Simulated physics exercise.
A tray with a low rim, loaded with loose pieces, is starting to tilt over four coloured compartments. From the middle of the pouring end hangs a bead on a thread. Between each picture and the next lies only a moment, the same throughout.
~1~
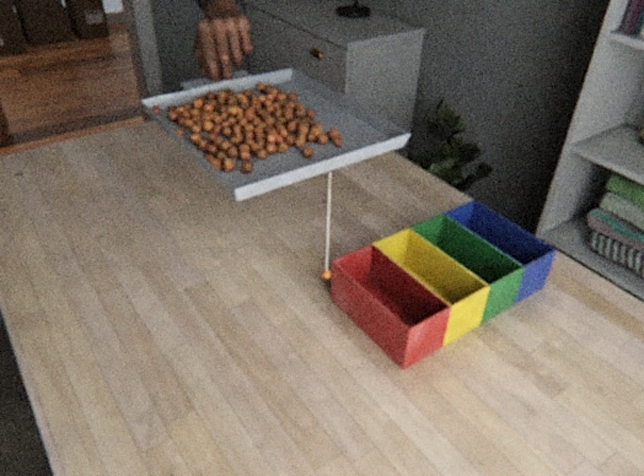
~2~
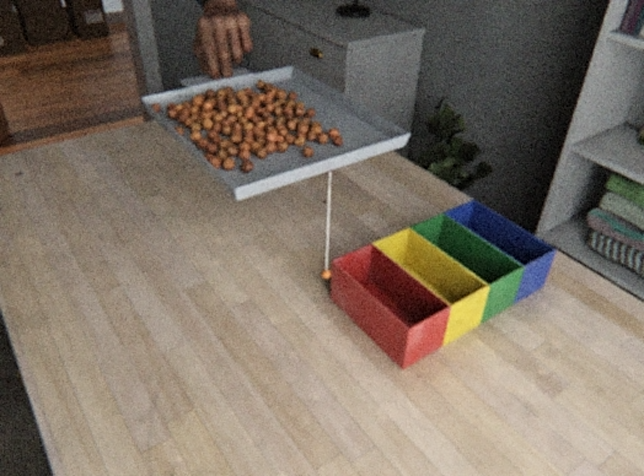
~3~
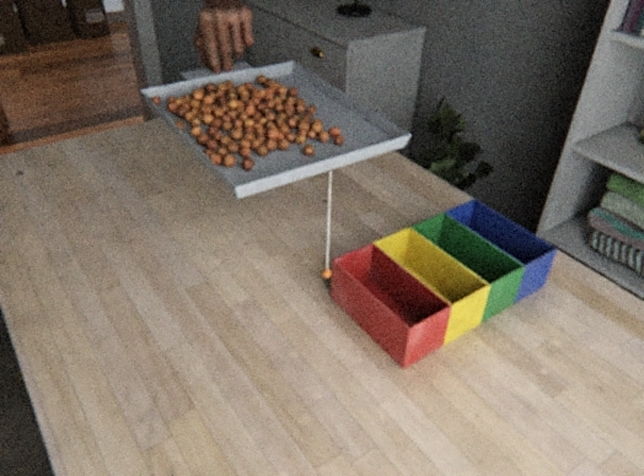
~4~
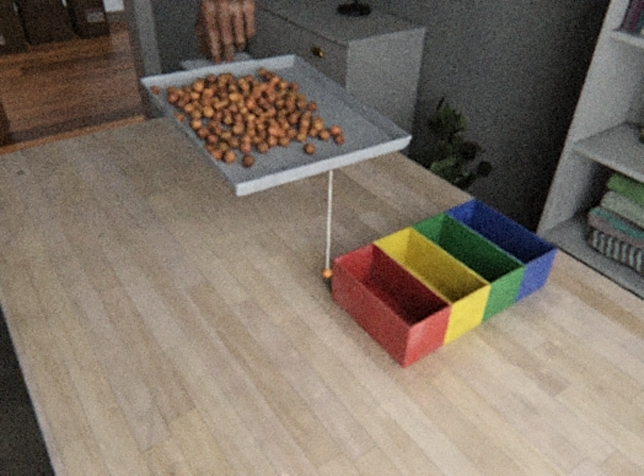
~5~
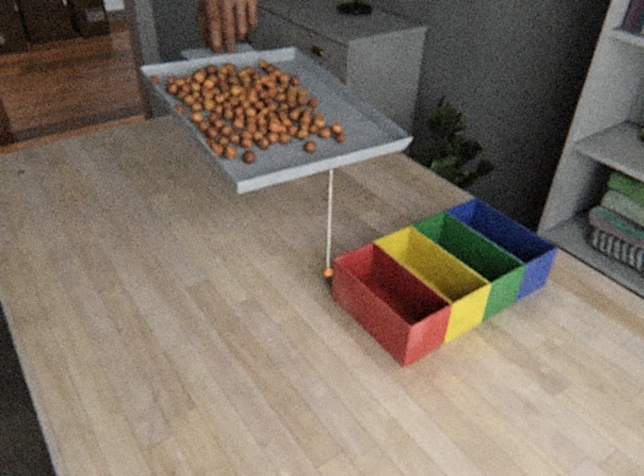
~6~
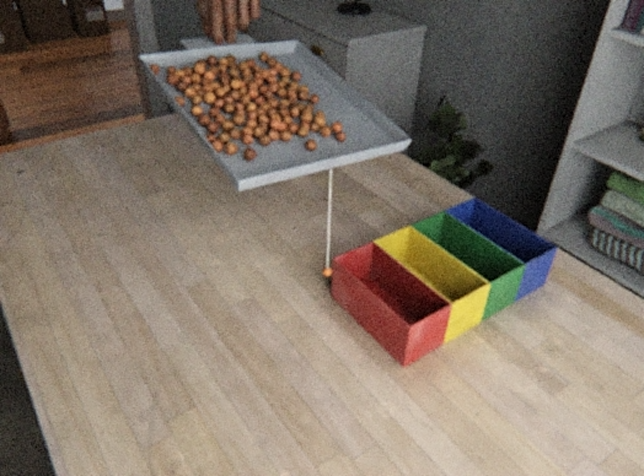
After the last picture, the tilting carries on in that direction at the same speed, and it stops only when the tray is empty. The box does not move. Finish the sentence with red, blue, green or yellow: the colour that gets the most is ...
... Red.
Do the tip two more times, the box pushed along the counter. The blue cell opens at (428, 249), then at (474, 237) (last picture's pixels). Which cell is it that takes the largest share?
So the first one goes to that green cell and the second to the cell in yellow.
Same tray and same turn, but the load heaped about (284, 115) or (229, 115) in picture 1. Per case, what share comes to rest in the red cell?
Try 1: 50 %; try 2: 40 %.
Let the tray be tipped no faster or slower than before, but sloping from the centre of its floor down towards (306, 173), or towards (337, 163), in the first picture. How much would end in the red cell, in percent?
Lab note: Try 1 = 10 %, try 2 = 40 %.
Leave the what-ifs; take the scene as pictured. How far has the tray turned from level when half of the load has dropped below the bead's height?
A tilt of roughly 105°.
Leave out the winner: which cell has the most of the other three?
Rank two - the cell in yellow.
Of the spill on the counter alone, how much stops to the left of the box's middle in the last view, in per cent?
90 per cent, about.
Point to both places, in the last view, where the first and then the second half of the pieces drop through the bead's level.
The leading part at (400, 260), the rest of it at (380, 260).
Soon, tray tipped steeply; all on the tray.
A while on, tray tipped right over; nearly all on the tray; a stray few in the red cell; a stray few in the yellow cell; a stray few falling or outside the box.
Towards the end, tray tipped past a quarter turn; about half in the red cell; about a quarter in the yellow cell; about a quarter falling or outside the box.
Finally, tray tipped past a quarter turn; about half in the red cell; about a quarter in the yellow cell; none in the green cell; none in the blue cell; about a quarter outside the box.
